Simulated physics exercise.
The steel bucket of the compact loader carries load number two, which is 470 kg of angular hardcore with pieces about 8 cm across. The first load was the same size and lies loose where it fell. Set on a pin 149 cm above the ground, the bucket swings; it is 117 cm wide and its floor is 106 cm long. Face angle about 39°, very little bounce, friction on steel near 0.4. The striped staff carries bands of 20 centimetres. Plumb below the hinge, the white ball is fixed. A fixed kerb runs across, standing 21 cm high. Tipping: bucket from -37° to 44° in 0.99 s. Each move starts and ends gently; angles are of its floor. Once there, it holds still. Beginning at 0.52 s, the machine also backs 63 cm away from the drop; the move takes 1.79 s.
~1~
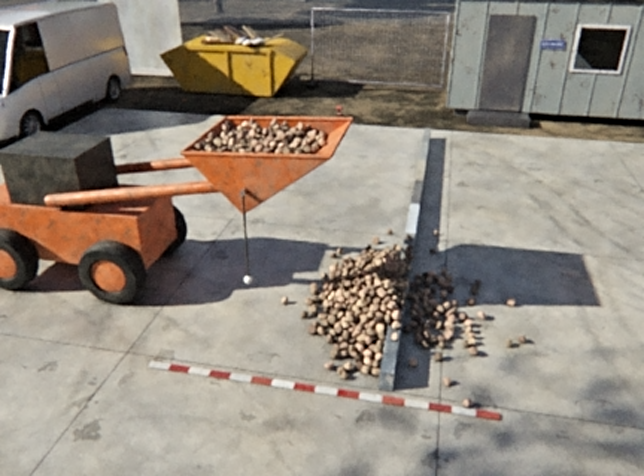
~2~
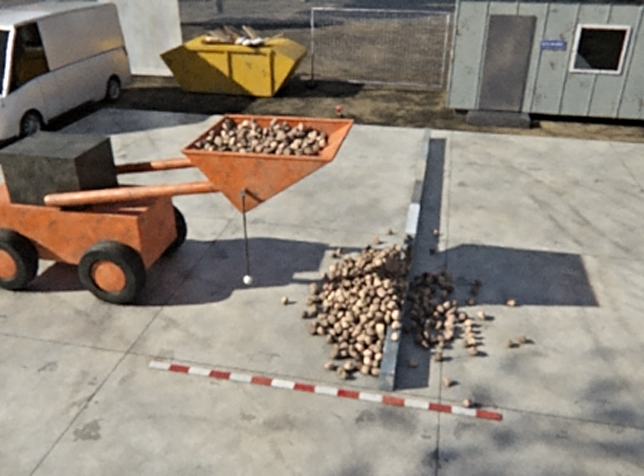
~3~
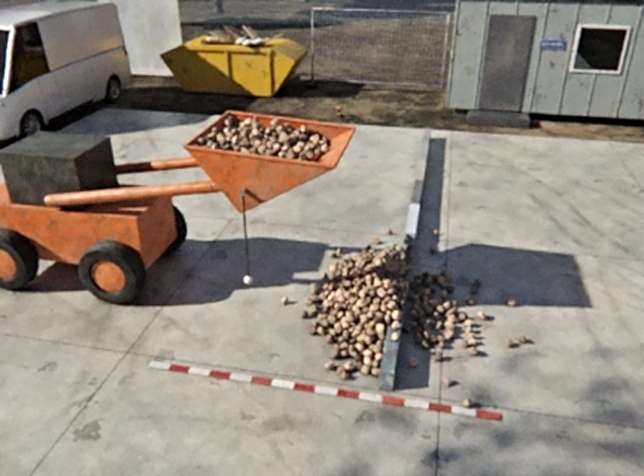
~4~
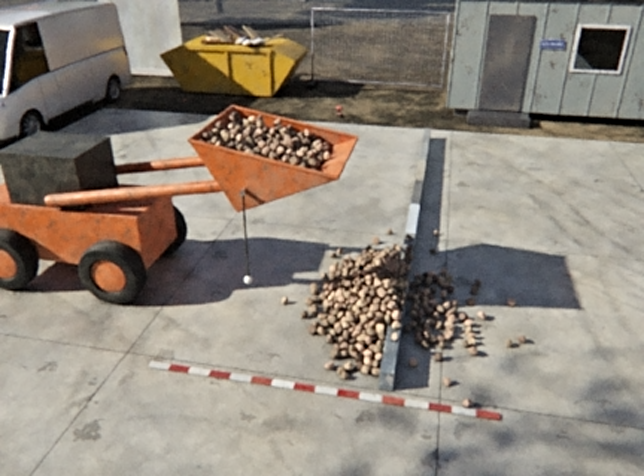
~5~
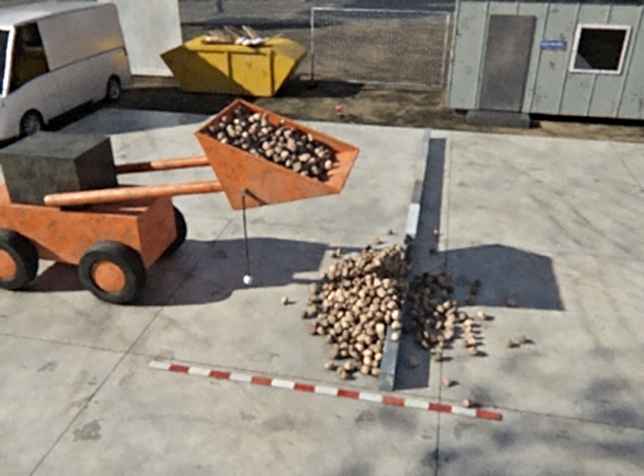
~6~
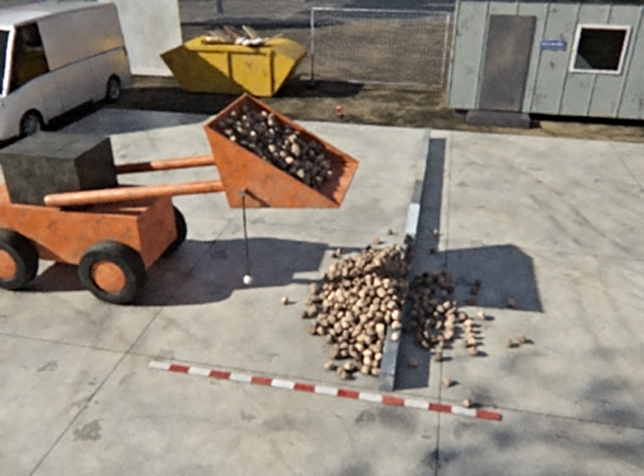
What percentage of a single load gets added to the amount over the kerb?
0 %.
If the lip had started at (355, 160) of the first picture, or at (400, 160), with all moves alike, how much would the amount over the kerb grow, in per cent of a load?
Roughly 0 and 25 percent, in that order.
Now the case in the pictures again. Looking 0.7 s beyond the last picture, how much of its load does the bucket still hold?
I'd say about 60 per cent.
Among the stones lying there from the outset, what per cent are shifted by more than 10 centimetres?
I'd say roughly 0 per cent of them.
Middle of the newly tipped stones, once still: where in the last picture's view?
I'd say close to (322, 287).
Then, 0.3 s after the last picture the floor is at 31°; in per cent of one load, 100 in the bucket, 87 on this side of the kerb, 13 over the kerb; the foremost stones are at (490, 319).
Then, 0.7 s after the last picture the floor is at 44°; in per cent of one load, 61 in the bucket, 126 on this side of the kerb, 13 over the kerb; the foremost stones are at (490, 319).
Then, 2.3 s after the last picture the floor is at 44°; in per cent of one load, 0 in the bucket, 187 on this side of the kerb, 13 over the kerb; the foremost stones are at (490, 319).
Then, 5.1 s after the last picture the floor is at 44°; in per cent of one load, 0 in the bucket, 187 on this side of the kerb, 13 over the kerb; the foremost stones are at (490, 319). Net gain over the kerb, 0.
